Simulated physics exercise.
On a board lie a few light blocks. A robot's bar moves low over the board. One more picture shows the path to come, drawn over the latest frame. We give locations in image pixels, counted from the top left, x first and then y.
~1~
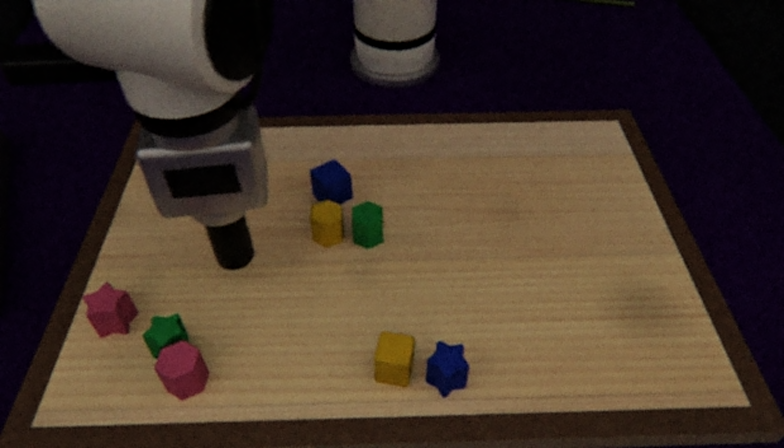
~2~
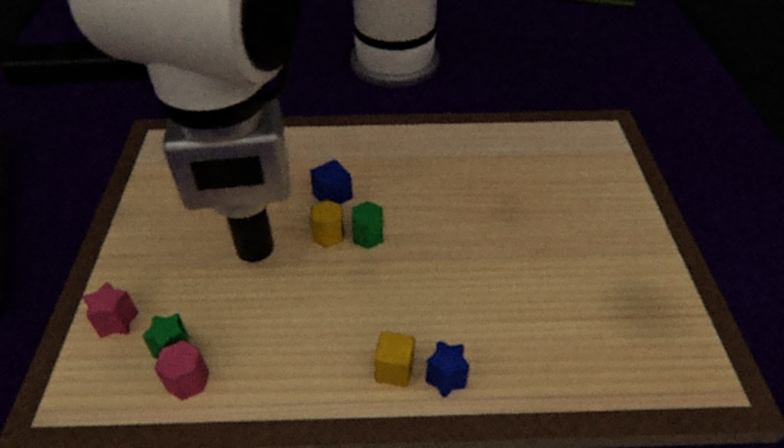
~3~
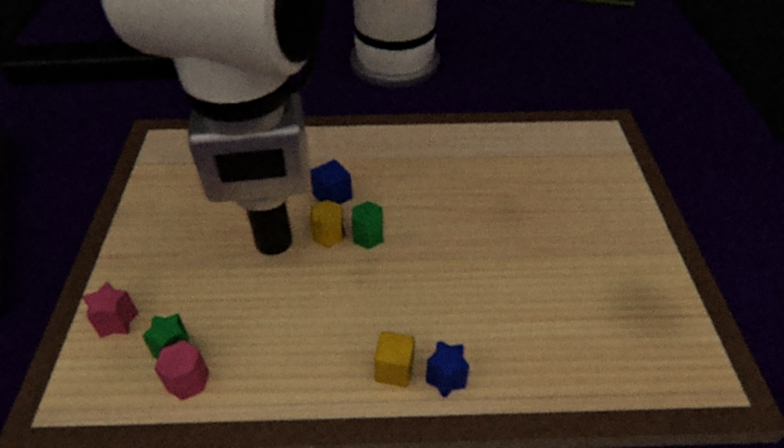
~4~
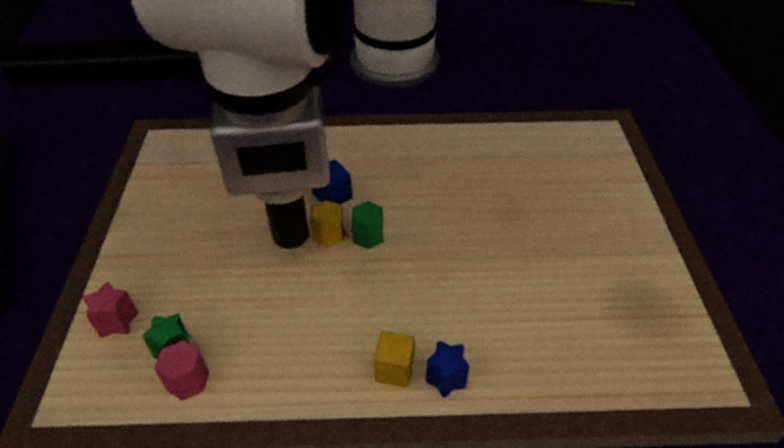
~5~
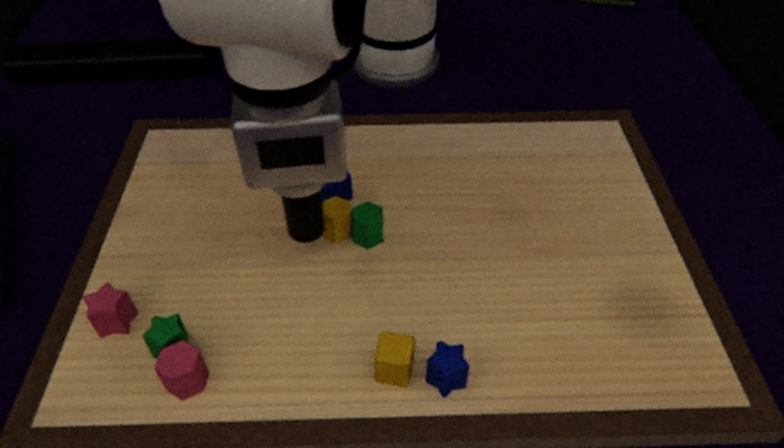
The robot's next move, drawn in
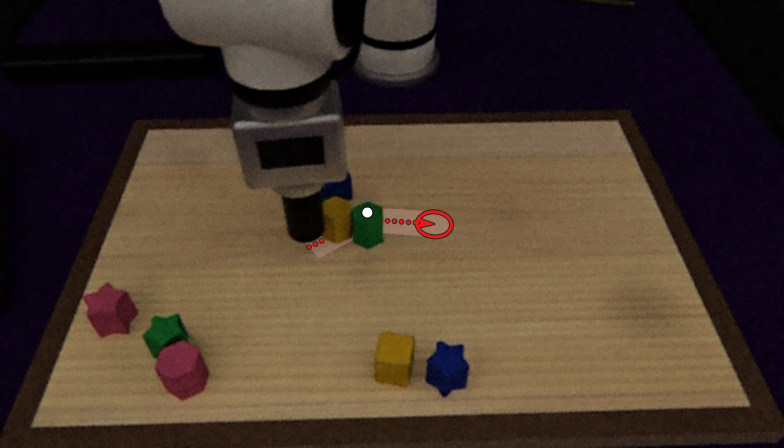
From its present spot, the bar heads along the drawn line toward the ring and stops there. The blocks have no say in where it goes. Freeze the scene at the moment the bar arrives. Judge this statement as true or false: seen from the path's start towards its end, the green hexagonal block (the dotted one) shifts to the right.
The statement is true.
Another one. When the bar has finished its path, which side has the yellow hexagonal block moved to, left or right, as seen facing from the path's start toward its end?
Taking start-to-end as forward, the block's sideways shift goes to the left.
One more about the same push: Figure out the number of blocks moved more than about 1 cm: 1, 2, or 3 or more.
Answer: 2.
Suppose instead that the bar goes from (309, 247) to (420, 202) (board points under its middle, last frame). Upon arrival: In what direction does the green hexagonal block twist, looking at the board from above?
From above, clockwise.
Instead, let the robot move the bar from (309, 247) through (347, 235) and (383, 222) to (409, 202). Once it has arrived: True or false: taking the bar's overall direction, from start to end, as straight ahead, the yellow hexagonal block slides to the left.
That is true.
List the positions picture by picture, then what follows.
In the first frame, lower end of the bar (235, 256), tops of blocks, blue four-sided block (330, 172), yellow hexagonal block (326, 211), green hexagonal block (367, 213).
In the second frame, bar (255, 249), blocks as before.
In the third frame, bar (274, 242), blocks as before.
In the fourth frame, bar (291, 236), blocks as before.
In the fifth frame, bar (306, 230), blue four-sided block hidden, yellow hexagonal block (335, 207), green hexagonal block (367, 213).
The drawn path runs from (309, 247) via (348, 228) and (390, 221), ending at (434, 224); the dot is on the green hexagonal block.
What follows on the original path. One third of the way, bar (347, 210); yellow hexagonal block (369, 186); green hexagonal block (381, 210), turned 45° clockwise.
Two thirds of the way, bar (392, 204); yellow hexagonal block (392, 175), turned 25° anticlockwise; green hexagonal block (415, 215), turned 115° clockwise.
At the end, bar (436, 207); blue four-sided block not moved; yellow hexagonal block (392, 175), turned 25° anticlockwise; green hexagonal block (443, 225), turned 180° clockwise.
